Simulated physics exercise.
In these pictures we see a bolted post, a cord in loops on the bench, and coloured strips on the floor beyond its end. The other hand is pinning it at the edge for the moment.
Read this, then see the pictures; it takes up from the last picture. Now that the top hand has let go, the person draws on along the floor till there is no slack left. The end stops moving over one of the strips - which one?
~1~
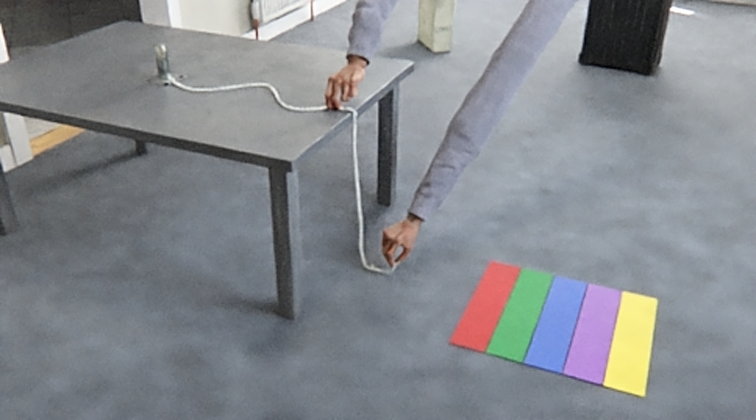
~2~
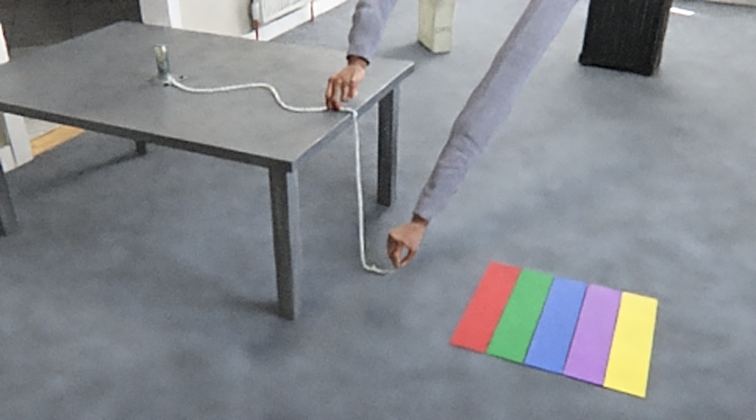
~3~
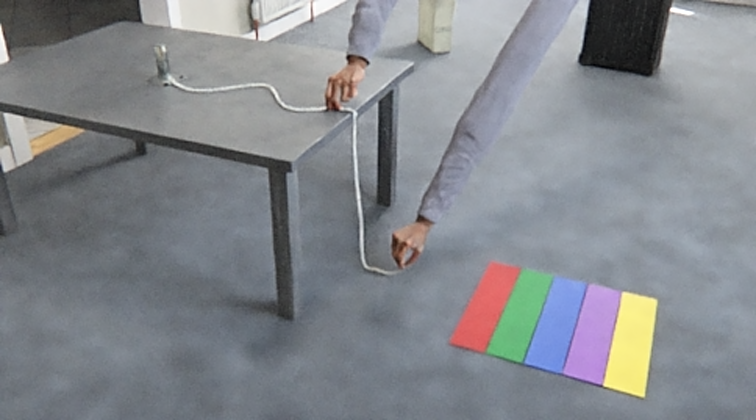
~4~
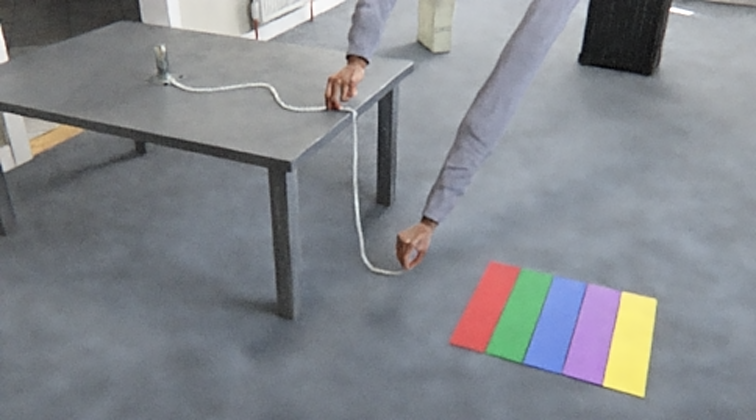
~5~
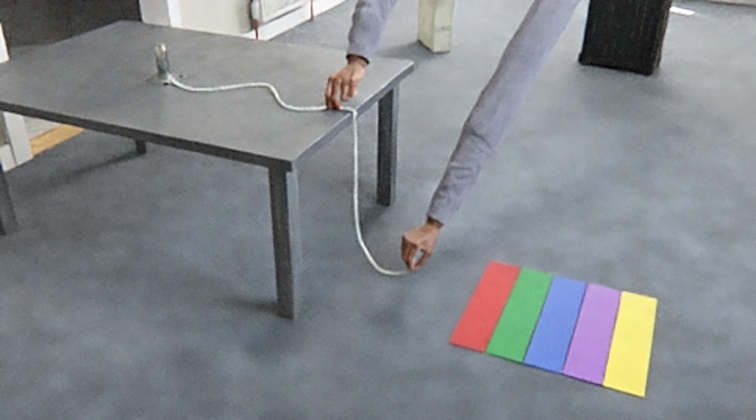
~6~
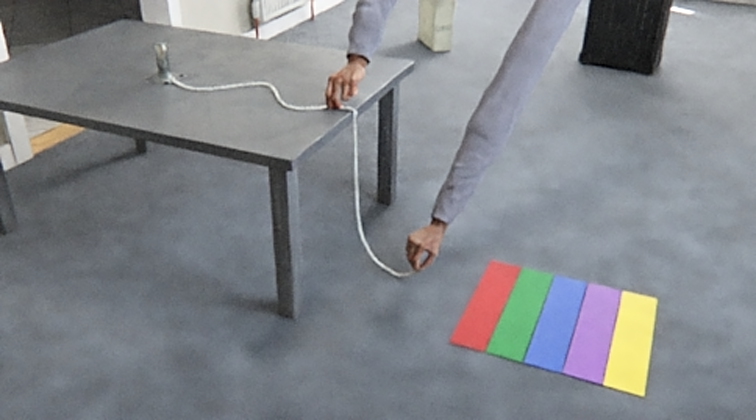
The blue strip.
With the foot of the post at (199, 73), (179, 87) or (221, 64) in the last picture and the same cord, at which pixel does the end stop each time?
First try about (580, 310), second about (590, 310), third about (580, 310).
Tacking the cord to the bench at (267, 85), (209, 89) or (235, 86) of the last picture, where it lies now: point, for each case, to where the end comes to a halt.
It ends up near (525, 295) the first time, (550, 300) the second and (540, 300) the third.
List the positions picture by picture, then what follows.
In the first picture, end (394, 263); red (475, 330); green (511, 340); blue (548, 350); purple (587, 361); yellow (627, 371).
In the second picture, end (400, 265); cord through (188, 90) (259, 85) (286, 108) (355, 119) (359, 189) (362, 251).
In the third picture, end (404, 266).
In the fourth picture, end (409, 267); cord through (187, 89) (259, 85) (286, 107) (354, 119) (355, 187) (362, 251).
In the fifth picture, end (414, 268).
In the sixth picture, end (419, 269); cord through (188, 88) (259, 84) (286, 106) (355, 118) (356, 187) (368, 250).
A little later, end near (505, 290); over red.
Next, end near (538, 298); over green.
When it is tight, end near (558, 303); over blue. The blue one.
